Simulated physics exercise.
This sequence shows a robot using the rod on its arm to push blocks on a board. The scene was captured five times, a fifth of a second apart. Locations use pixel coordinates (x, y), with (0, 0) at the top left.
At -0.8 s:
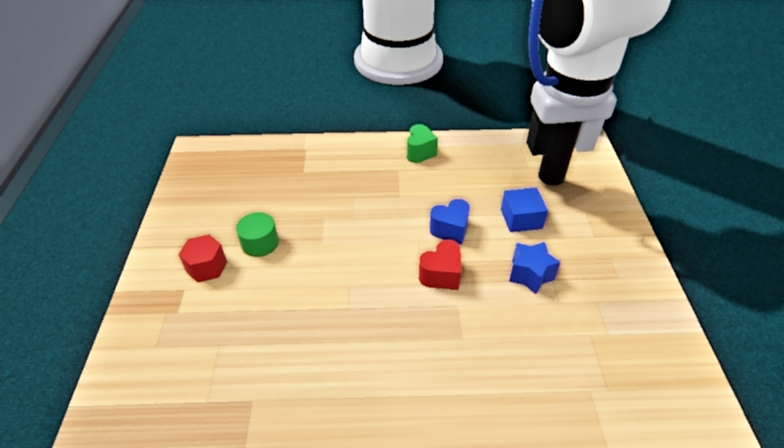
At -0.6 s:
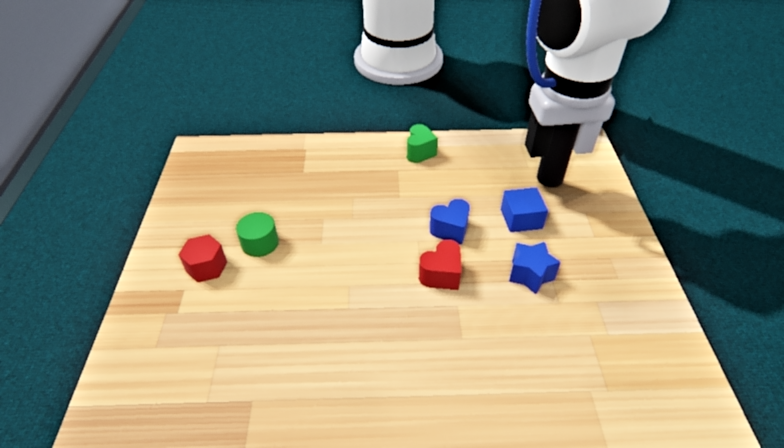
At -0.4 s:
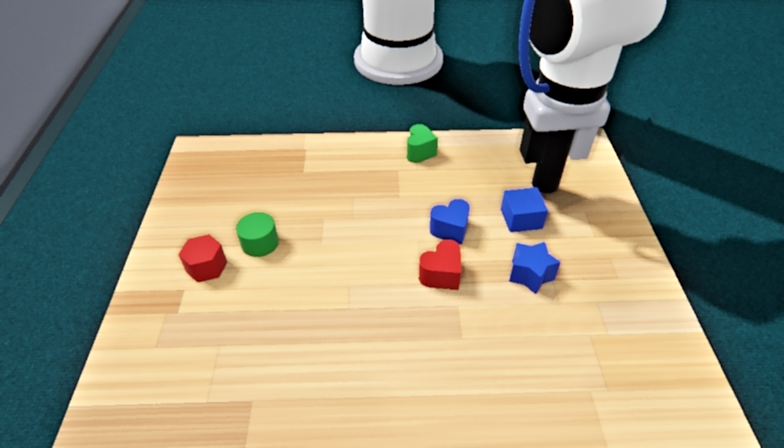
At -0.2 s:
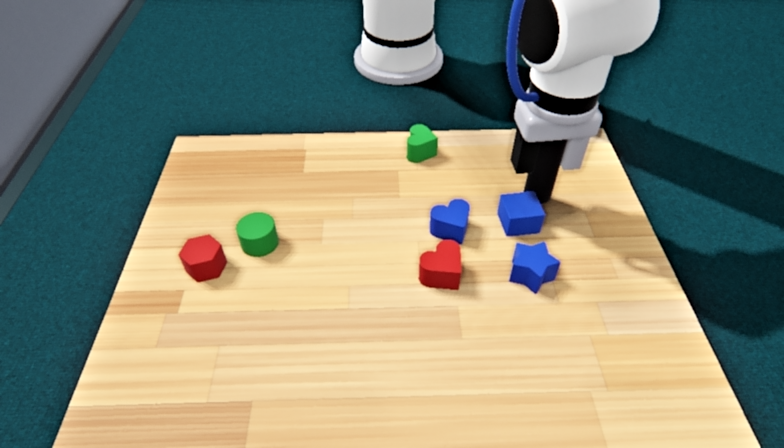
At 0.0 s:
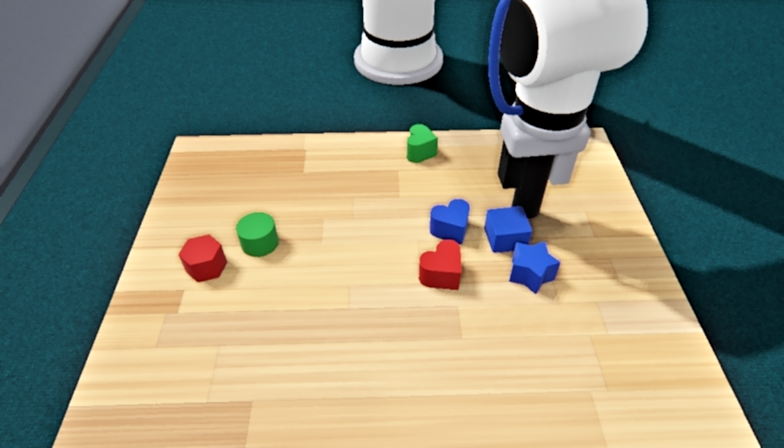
A light wooden board lies on a dark teal surface, seen from above at an angle by a still camera. A red hexagon and green cylinder sit at left, a green heart at the back, and blue and red hearts, a blue cube and a blue star right of centre. The white robot arm's black rod moves forward and left, pushing the cube a short way toward the viewer and left.
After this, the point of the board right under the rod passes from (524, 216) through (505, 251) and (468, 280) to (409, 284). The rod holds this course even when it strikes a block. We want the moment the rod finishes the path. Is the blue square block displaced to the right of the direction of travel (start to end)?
No, I don't think so.
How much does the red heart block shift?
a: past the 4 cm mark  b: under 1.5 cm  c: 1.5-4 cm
I'll go with a - past the 4 cm mark.
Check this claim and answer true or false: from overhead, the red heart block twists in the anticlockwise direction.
It is false.
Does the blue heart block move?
Final answer: No.
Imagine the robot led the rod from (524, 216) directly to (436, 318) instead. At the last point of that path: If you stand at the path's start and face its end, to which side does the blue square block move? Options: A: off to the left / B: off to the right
A: Off to the left.
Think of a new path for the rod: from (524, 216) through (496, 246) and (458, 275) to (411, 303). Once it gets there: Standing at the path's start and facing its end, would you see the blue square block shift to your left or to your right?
The blue square block is shifted sideways to the left, facing along the path from start to end.
On the path given first. One third of the way, rod at (506, 245); red heart block at (440, 258); blue square block at (480, 254), turned 20° clockwise; blue star at (533, 264), turned 45° anticlockwise.
Two thirds of the way, rod at (469, 274); red heart block at (427, 259), turned 30° clockwise; blue square block at (452, 287), turned 40° clockwise; blue star at (533, 264), turned 45° anticlockwise.
At the end, rod at (410, 278); red heart block at (375, 257), turned 40° clockwise; blue heart block unmoved; blue square block at (440, 296); blue star at (533, 264), turned 45° anticlockwise.
